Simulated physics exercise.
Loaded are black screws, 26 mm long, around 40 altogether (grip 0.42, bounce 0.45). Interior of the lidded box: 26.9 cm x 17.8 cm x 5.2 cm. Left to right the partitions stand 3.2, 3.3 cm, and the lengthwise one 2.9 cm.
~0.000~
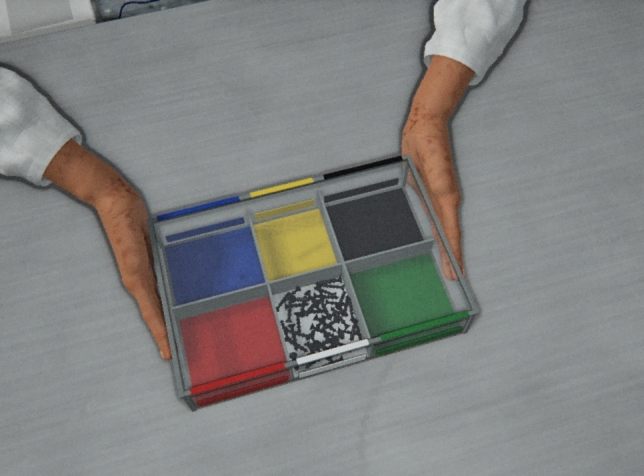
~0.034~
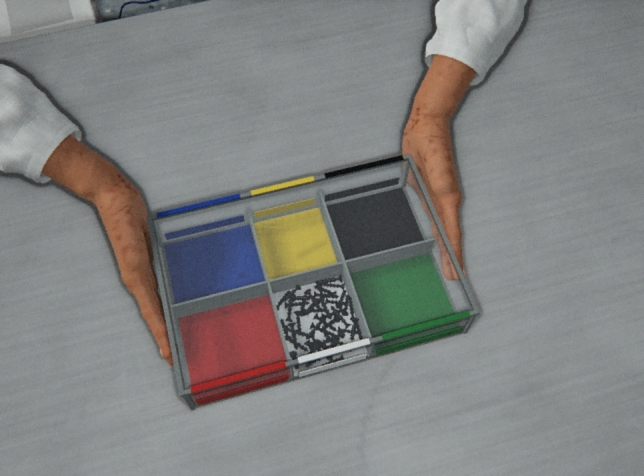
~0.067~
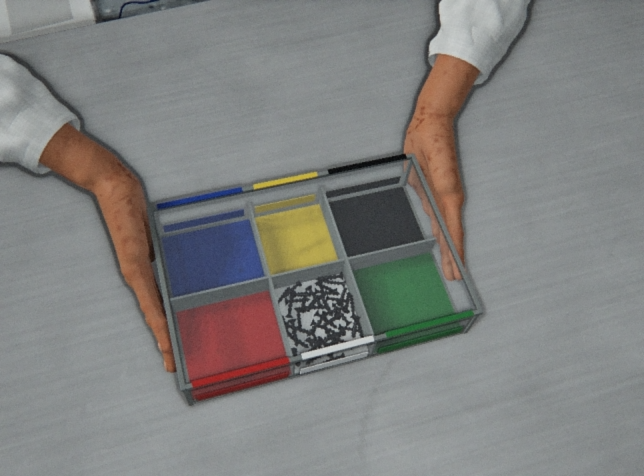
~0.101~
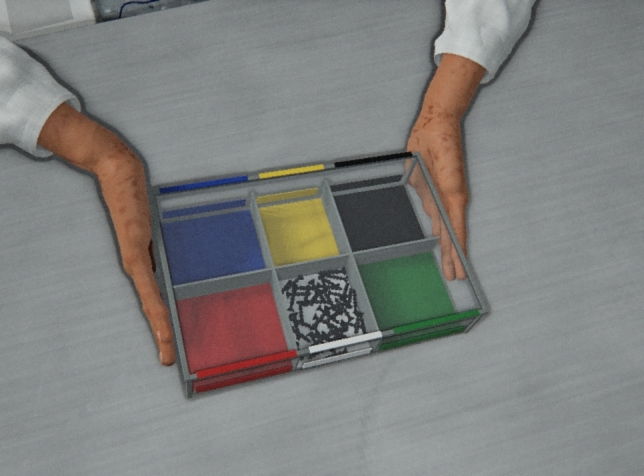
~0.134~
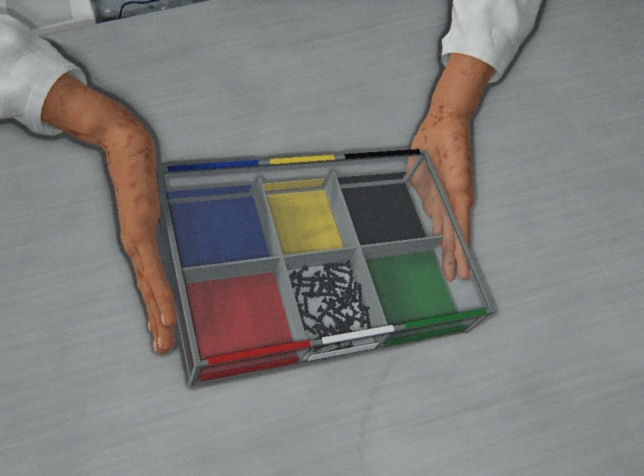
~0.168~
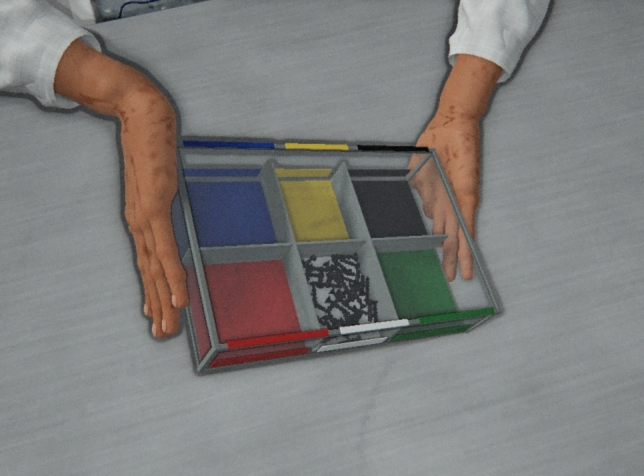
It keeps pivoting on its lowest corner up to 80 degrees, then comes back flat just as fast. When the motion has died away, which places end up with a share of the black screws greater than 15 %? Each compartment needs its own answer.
Red: Does not qualify, blue: Does not qualify, green: Qualifies, yellow: Does not qualify, white: Qualifies, black: Does not qualify.
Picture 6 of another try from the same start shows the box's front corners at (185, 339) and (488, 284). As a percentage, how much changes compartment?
Then roughly 55 per cent.
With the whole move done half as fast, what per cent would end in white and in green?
Final per cent - white: 70, green: 30.
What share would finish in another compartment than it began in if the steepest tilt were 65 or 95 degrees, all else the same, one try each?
Try one gives around 30 %, try two around 70 %.
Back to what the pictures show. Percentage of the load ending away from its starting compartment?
I'd say close to 55 percent.
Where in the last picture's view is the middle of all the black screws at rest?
Approximately (428, 304) in the last view.
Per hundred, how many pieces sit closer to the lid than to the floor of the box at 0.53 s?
Roughly 60 per cent.
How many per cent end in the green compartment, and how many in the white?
Green 55 %, white 45 %.
After 0.53 s, tilt 78 degrees; green 20 %, white 80 %.
After 0.76 s, tilt 32 degrees; green 55 %, white 45 %.
After 1.11 s, tilt 0 degrees; green 55 %, white 45 %.
In the end, at 1.5 s, red 0 %, blue 0 %, green 55 %, yellow 0 %, white 45 %, black 0 %.
